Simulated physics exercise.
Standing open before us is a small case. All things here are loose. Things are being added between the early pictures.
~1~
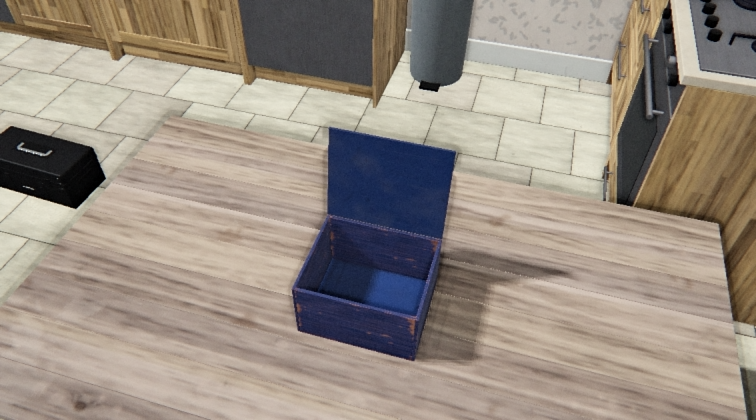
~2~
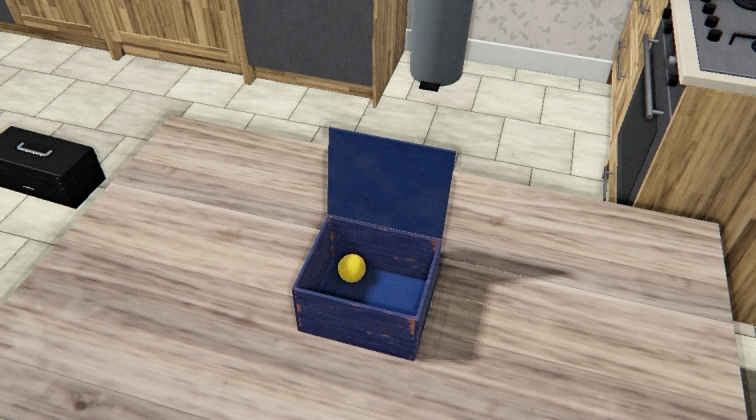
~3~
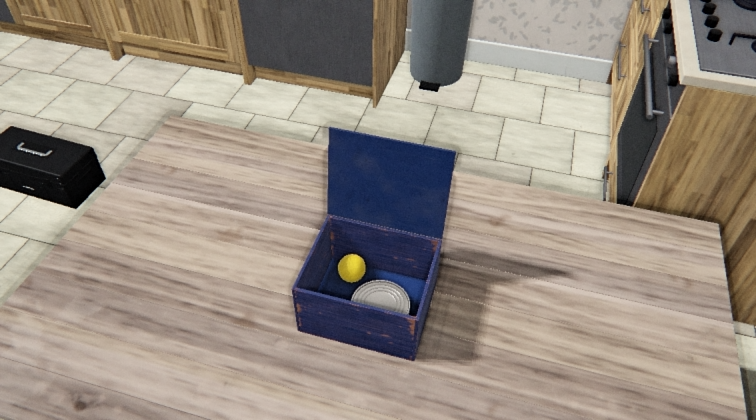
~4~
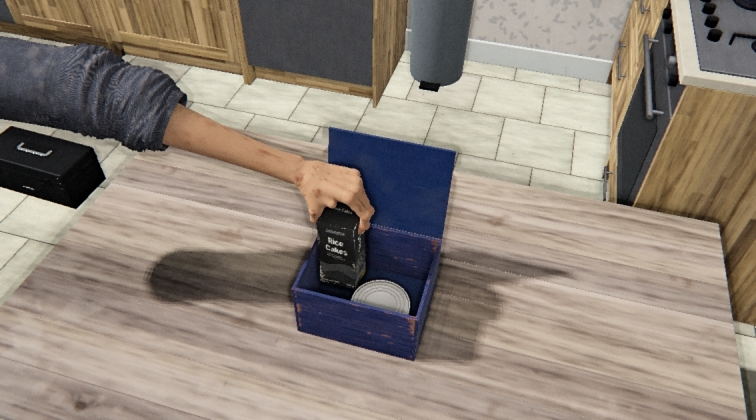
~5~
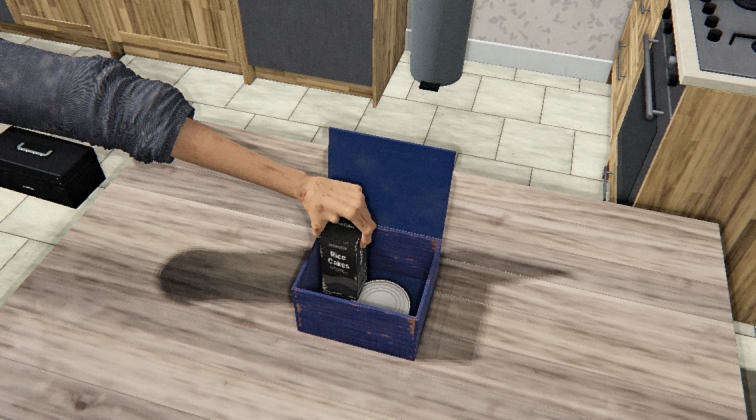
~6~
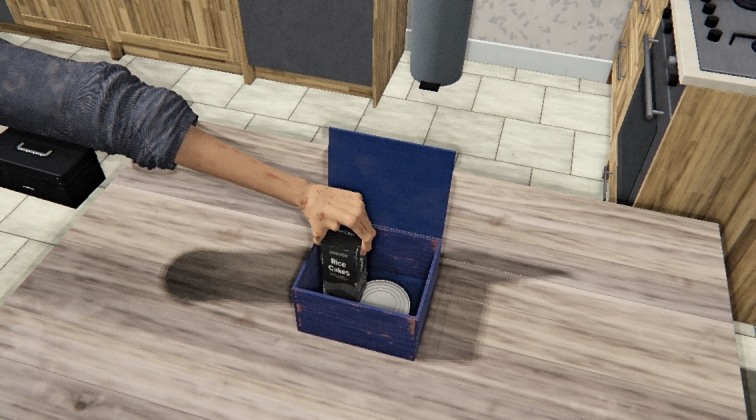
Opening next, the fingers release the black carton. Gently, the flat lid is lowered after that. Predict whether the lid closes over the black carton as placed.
It does not close.
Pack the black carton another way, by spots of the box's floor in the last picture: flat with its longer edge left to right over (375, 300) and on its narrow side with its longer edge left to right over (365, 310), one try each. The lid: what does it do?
Result of try one: No gap; result of try two: No gap.
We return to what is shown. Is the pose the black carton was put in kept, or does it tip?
Observation: The black carton tilts over.
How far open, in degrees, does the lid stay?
Angle: About 45°.
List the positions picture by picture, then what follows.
In the first picture, the last thing is not in view yet.
In the second picture, the last thing is not in view yet; yellow lemon (352, 268).
In the third picture, the last thing is not in view yet; yellow lemon (352, 268).
The fourth picture shows coming down; black carton (342, 246).
The fifth picture shows coming down; black carton (344, 259).
The sixth picture shows put in, still held; black carton (345, 266).
Then, 1.00 s later than the last frame, lid starting down; black carton tilted by 22° near (331, 264).
Then, 1.50 s later than the last frame, lid 66° above the rim; black carton tilted by 20° near (331, 264).
Then, 2.40 s later than the last frame, lid 44° above the rim; black carton tilted by 20° near (331, 264).
When it is over, lid 43° above the rim; left askew, black carton; the other 2 as before. End places, in pixels of the last picture, black carton near (331, 265).
